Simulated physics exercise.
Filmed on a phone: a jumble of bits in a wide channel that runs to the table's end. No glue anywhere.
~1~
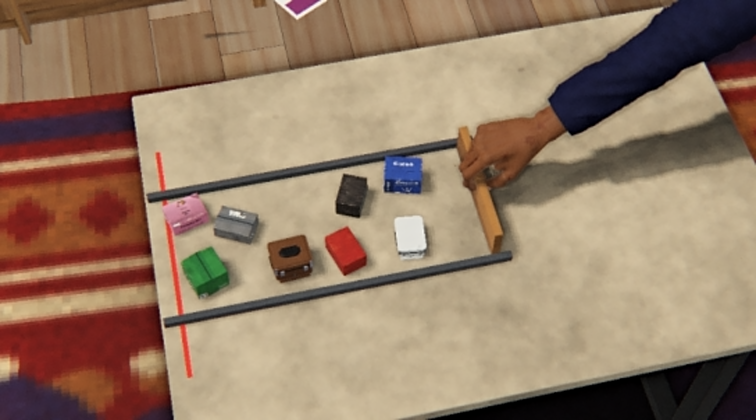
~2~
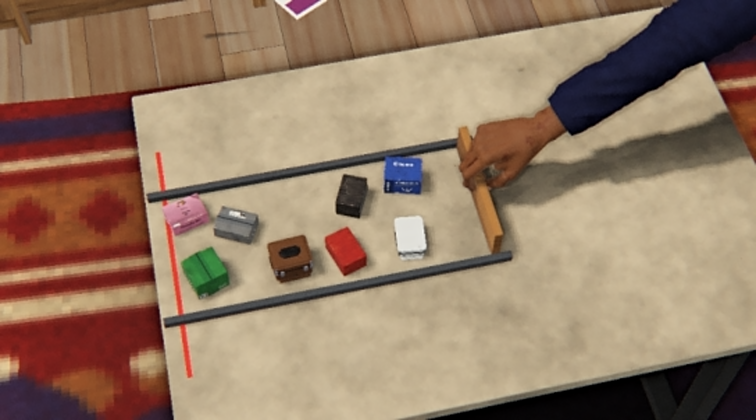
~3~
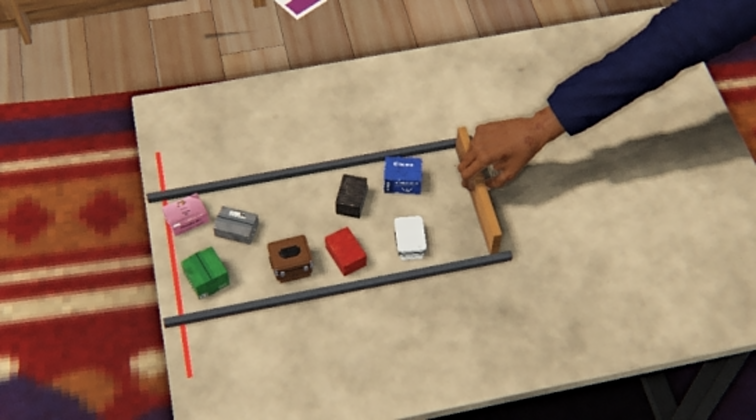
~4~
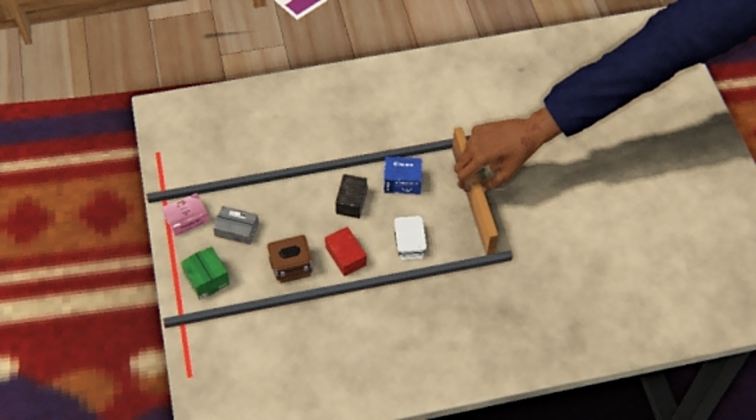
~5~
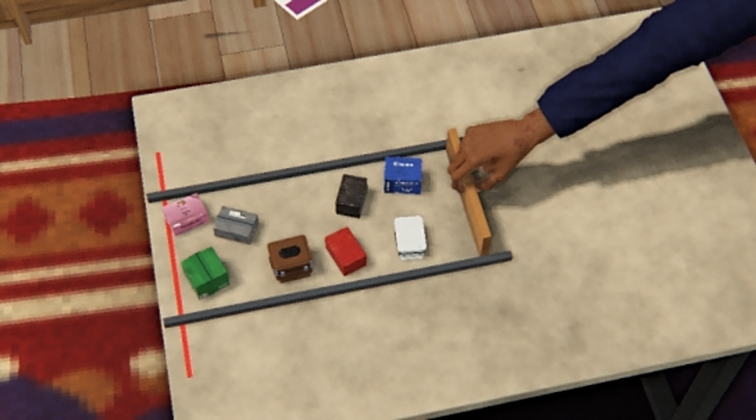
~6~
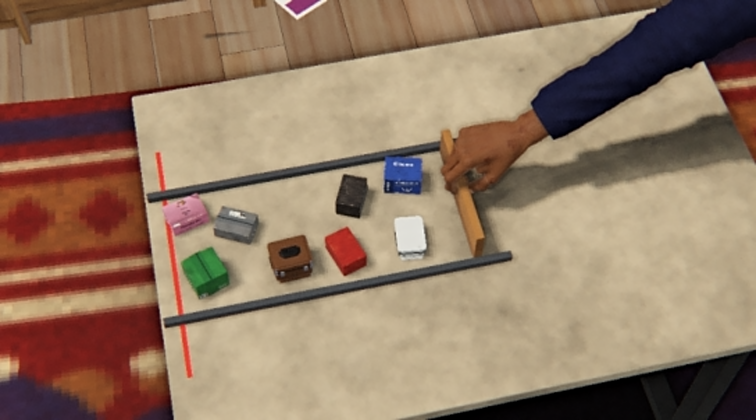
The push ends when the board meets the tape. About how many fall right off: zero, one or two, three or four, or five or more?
The number that fall off is five or more.
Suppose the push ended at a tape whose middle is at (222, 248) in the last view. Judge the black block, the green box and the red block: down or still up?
The black block holds on; the green box comes down; the red block remains up.
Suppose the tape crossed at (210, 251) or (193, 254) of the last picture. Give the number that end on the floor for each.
It would be 4 and 6.
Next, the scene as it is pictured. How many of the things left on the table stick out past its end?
The number is 2.
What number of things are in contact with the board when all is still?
That makes 2.
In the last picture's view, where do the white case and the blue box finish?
About (163, 286), and the other about (148, 225).
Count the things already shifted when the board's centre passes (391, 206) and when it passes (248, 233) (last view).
First 3, then 8.
Soon after, none off yet; pink box at rest near (186, 214); green box at rest near (205, 273); grey box at rest near (236, 225).
In the end, the number that fall off is five or more; gone, black block, red block, brown case, grey box, green box and pink box.
